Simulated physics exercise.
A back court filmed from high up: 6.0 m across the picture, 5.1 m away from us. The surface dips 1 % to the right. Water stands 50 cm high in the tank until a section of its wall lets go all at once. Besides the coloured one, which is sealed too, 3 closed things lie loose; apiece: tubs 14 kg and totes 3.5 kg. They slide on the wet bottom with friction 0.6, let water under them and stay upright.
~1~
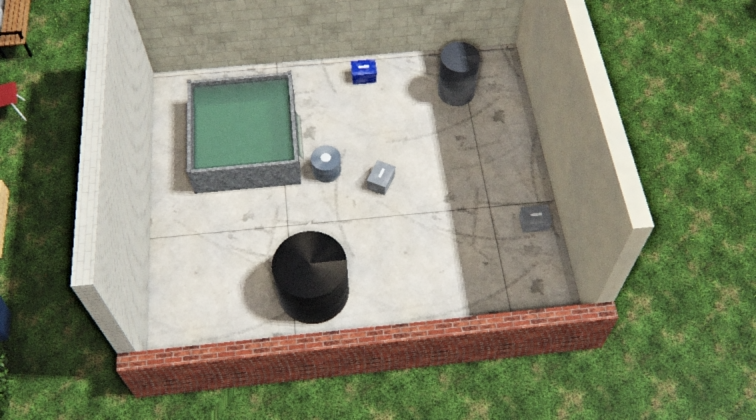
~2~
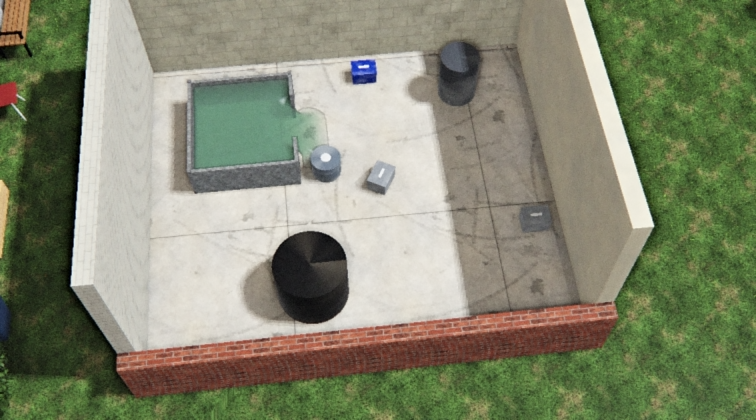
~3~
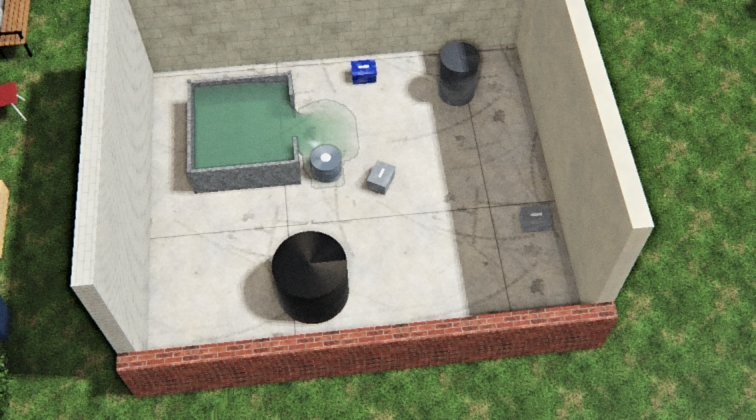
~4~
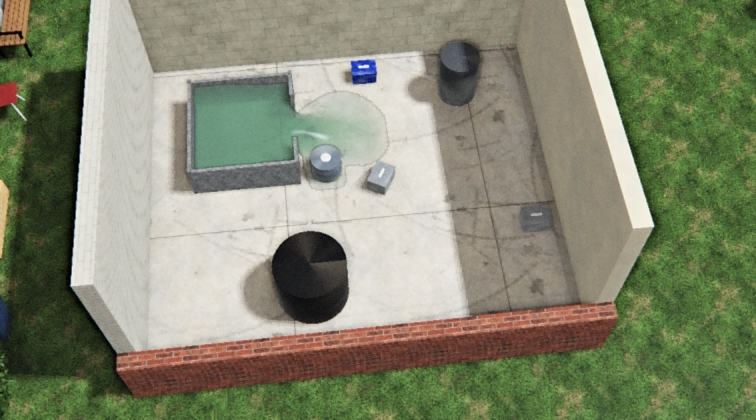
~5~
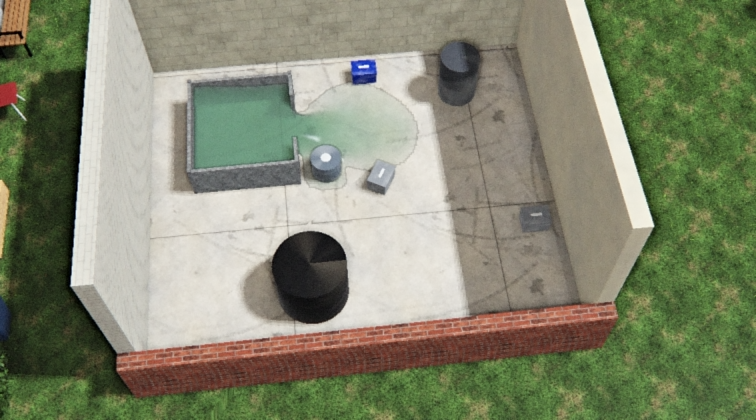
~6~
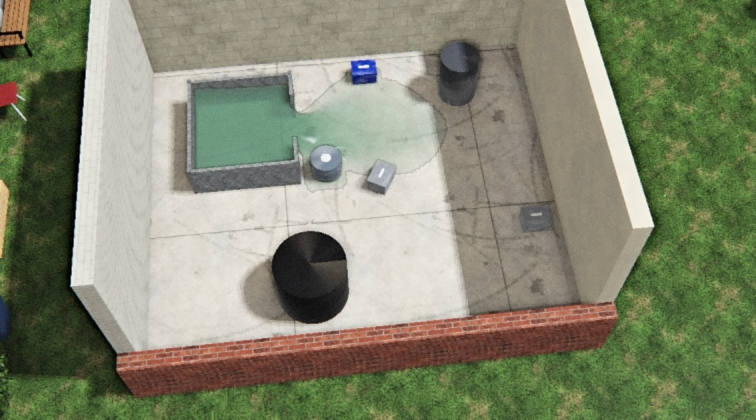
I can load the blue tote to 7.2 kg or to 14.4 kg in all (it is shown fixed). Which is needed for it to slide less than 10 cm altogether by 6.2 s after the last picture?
I expect that only the larger load is enough.
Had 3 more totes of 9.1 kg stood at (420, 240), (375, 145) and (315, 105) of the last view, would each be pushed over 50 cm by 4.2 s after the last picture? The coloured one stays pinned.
In turn: Under, past it, less.
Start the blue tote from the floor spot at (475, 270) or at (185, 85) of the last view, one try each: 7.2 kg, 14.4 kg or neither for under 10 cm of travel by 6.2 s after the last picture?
In turn: Only the larger holds; either load holds.
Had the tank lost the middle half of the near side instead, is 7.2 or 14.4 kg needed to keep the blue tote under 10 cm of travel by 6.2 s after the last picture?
In that case the smaller load will do.
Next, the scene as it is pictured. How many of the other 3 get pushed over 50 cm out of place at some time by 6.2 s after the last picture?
2 of them.
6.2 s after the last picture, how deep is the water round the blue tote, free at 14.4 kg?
Roughly 5 cm.
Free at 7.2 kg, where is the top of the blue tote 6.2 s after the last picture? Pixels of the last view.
Near (512, 71).
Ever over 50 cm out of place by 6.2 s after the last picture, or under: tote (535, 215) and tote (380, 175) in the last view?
In turn: More, over.
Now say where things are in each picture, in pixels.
In the first picture, the blue tote at (364, 67), on the bottom; 2.4 m2 under water; 0 of 4 have shifted.
In the second picture, the blue tote at (364, 67), on the bottom; water covers 2.9 m2; 0 of 4 have shifted.
In the third picture, the blue tote at (364, 67) rests on the ground; 3.4 m2 under water; 0 of 4 have shifted.
In the fourth picture, the blue tote at (364, 67), on the bottom; water covers 4.1 m2; 0 of 4 have shifted.
In the fifth picture, the blue tote at (364, 67), on the bottom; 4.9 m2 under water; 0 of 4 have shifted.
In the sixth picture, the blue tote at (364, 67), on the bottom; 5.7 m2 under water; 0 of 4 have shifted.
Then, 0.6 s after the last picture the blue tote would be 18 cm from its start with 7.2 kg and 0 cm from its start with 14.4 kg; 3 cm of water round it then.
Then, 2.3 s after the last picture the blue tote would be 88 cm from its start with 7.2 kg and 0 cm from its start with 14.4 kg; 3 cm of water round it then.
Then, 4.2 s after the last picture the blue tote would be 181 cm from its start with 7.2 kg and 0 cm from its start with 14.4 kg; 6 cm of water round it then.
Then, 6.2 s after the last picture the blue tote would be 237 cm from its start with 7.2 kg and 0 cm from its start with 14.4 kg; 5 cm of water round it then.
